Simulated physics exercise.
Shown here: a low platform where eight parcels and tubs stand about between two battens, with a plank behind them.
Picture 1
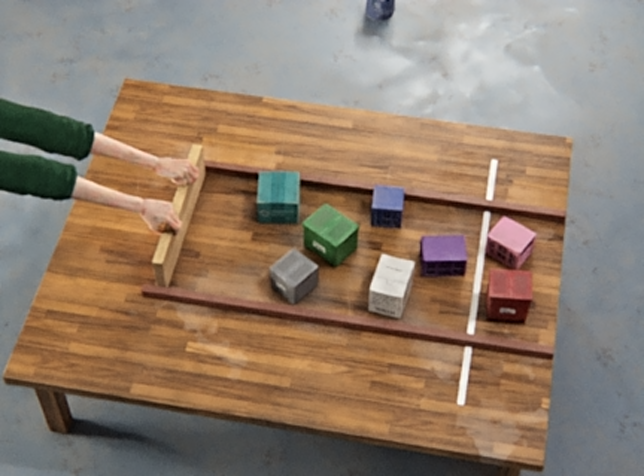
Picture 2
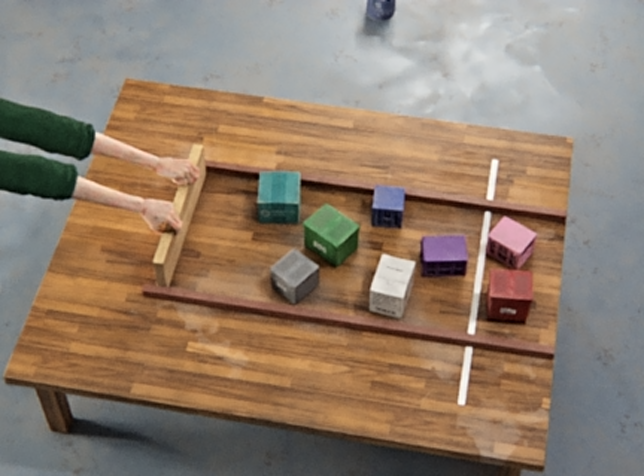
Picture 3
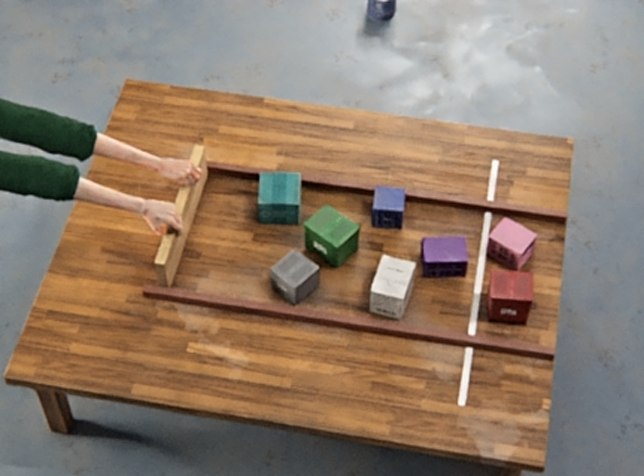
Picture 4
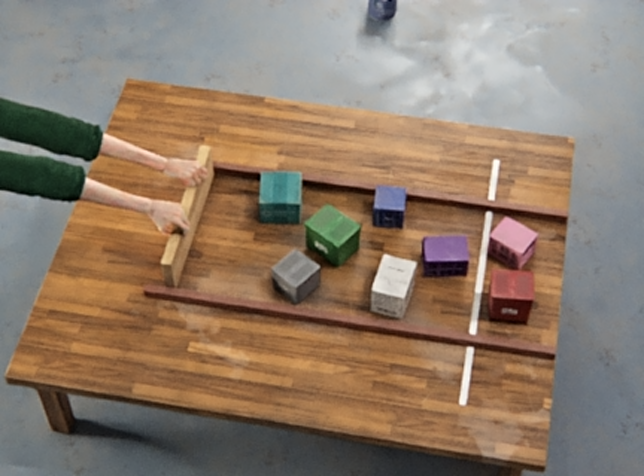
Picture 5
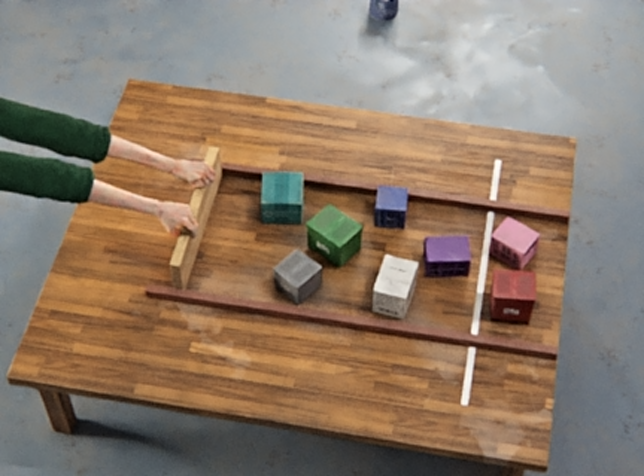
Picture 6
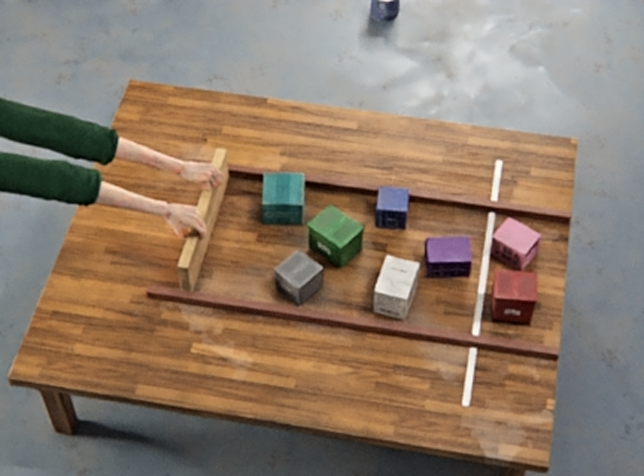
A person's hands, in green sleeves, held a wooden plank at the left of a table, then slid it slightly right between two strips toward eight colourful boxes, which stayed practically still.
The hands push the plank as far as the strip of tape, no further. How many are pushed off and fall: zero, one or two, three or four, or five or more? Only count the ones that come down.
A single one or a pair drops off.
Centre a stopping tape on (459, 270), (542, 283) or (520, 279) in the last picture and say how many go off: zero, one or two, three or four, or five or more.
No fall at all; five or over; five or more.
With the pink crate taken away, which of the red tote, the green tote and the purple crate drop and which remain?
Here's how it goes: The red tote is gone, the green tote hangs on, and the purple crate hangs on.
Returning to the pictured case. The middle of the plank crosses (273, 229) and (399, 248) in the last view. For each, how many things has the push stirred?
The counts are 1 and 6.
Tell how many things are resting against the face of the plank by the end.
Well, it touches 3.
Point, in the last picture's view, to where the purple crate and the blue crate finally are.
Look around (543, 274) for the first and around (547, 229) for the second.
Soon after, none off yet; red tote at rest near (513, 298); pink crate at rest near (515, 244); purple crate at rest near (448, 257).
By the end, the number that fall off is one or two; fallen, pink crate and red tote.
